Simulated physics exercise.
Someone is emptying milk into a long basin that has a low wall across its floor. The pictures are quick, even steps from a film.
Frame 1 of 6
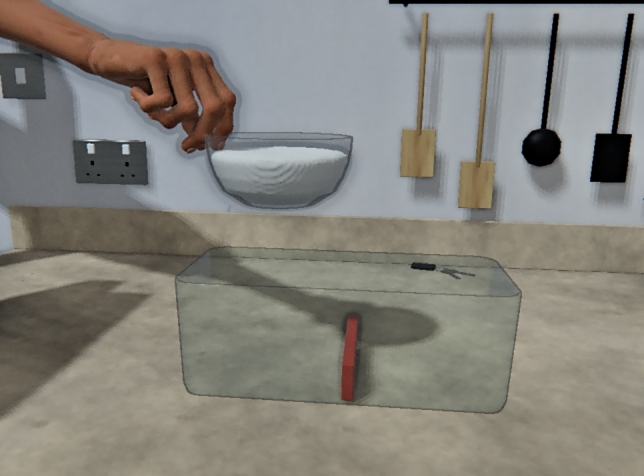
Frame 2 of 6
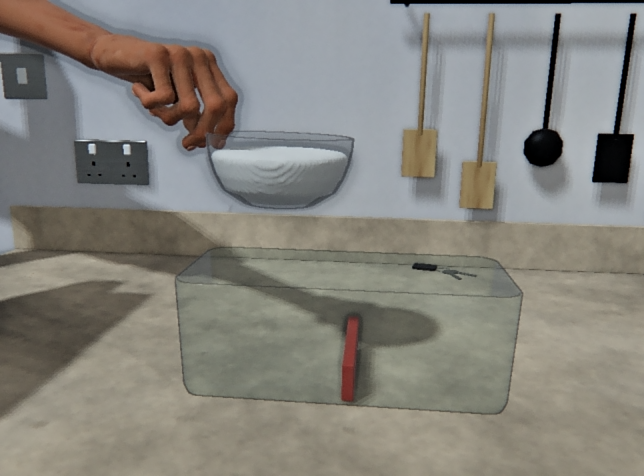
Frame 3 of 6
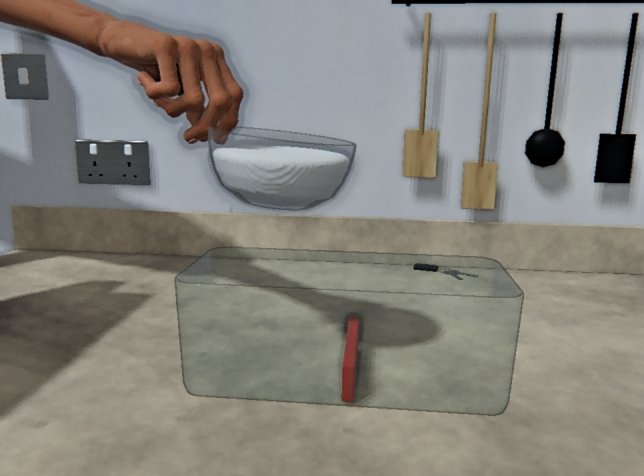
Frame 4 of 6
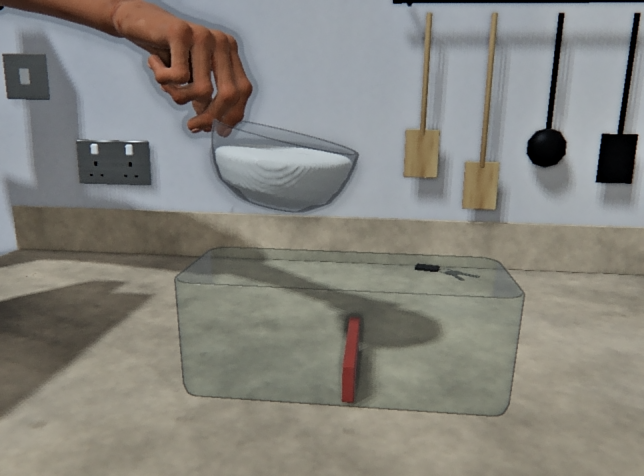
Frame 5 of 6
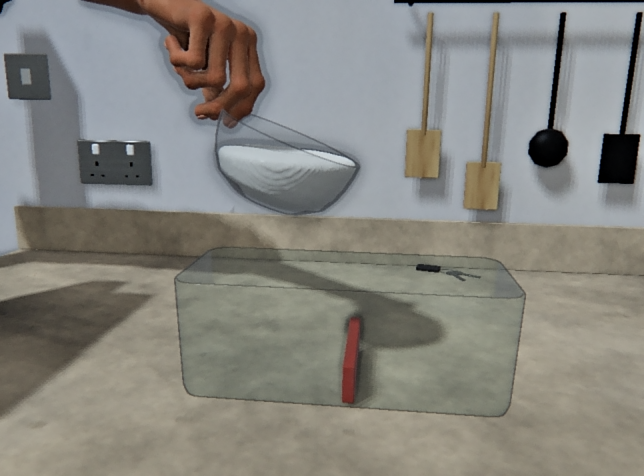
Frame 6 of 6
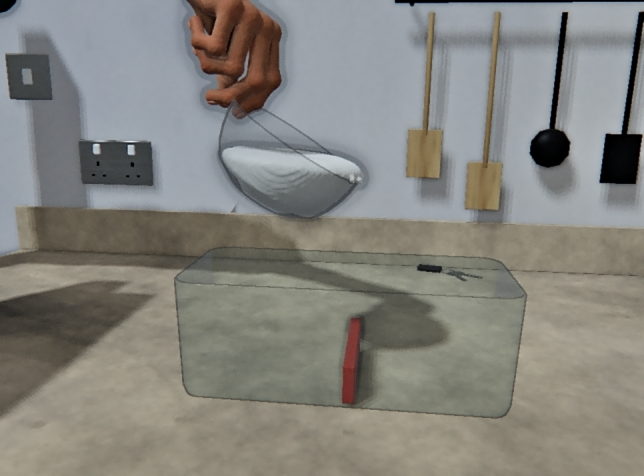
A hand at the upper left tilts a clear glass bowl of white milk further and further to the right, its milk shifting toward the lowered right rim. Below it, a long transparent basin with a low red wall across its floor stands on a beige stone counter, seen from the front. Wooden and black utensils hang at right against a pale blue-grey wall with grey sockets, while the view drifts very slightly.
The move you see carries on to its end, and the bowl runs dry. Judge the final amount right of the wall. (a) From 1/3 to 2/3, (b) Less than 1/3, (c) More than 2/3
More than 2/3 (c).
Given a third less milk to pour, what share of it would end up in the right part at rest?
75 per cent or so.
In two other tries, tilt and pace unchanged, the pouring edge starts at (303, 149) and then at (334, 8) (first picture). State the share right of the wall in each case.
Around 30 percent first, around 75 percent second.
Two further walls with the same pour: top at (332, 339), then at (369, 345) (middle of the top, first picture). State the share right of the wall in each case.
First try around 85 percent; second try around 60 percent.
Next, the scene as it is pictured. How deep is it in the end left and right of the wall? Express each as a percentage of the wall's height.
I get 10 % for the left and 60 % for the right.
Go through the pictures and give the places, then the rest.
In the first frame, it leans 0°; its right rim is at (351, 139); the milk meets the walls at (215, 152) and (348, 155); the long basin's rim runs from (194, 264) to (507, 277); the wall's top is at (351, 339).
In the second frame, it leans 2°; its right rim is at (353, 141); the milk meets the walls at (216, 151) and (349, 156).
In the third frame, it leans 6°; its right rim is at (355, 147); the milk meets the walls at (217, 149) and (350, 158).
In the fourth frame, it leans 13°; its right rim is at (357, 156); the milk meets the walls at (220, 147) and (352, 160).
In the fifth frame, it leans 22°; its right rim is at (358, 169); the milk meets the walls at (223, 147) and (357, 162).
In the sixth frame, it leans 33°; its right rim is at (357, 183); the milk meets the walls at (226, 149) and (353, 169); 4 per cent is over the edge.
A moment on, the bowl is tipped on its side and 14 per cent is still to pour, 1 is left of the wall and 59 right of it.
Next, the bowl is tipped right over and 1 per cent is still to pour, 18 is left of the wall and 79 right of it.
Then the bowl is tipped right over and 0 per cent is still to pour, 21 is left of the wall and 78 right of it.
Later the bowl is tipped right over and 0 per cent is still to pour, 21 is left of the wall and 78 right of it.
In the end 21 per cent lies left of the wall, 78 right of it and 1 outside.
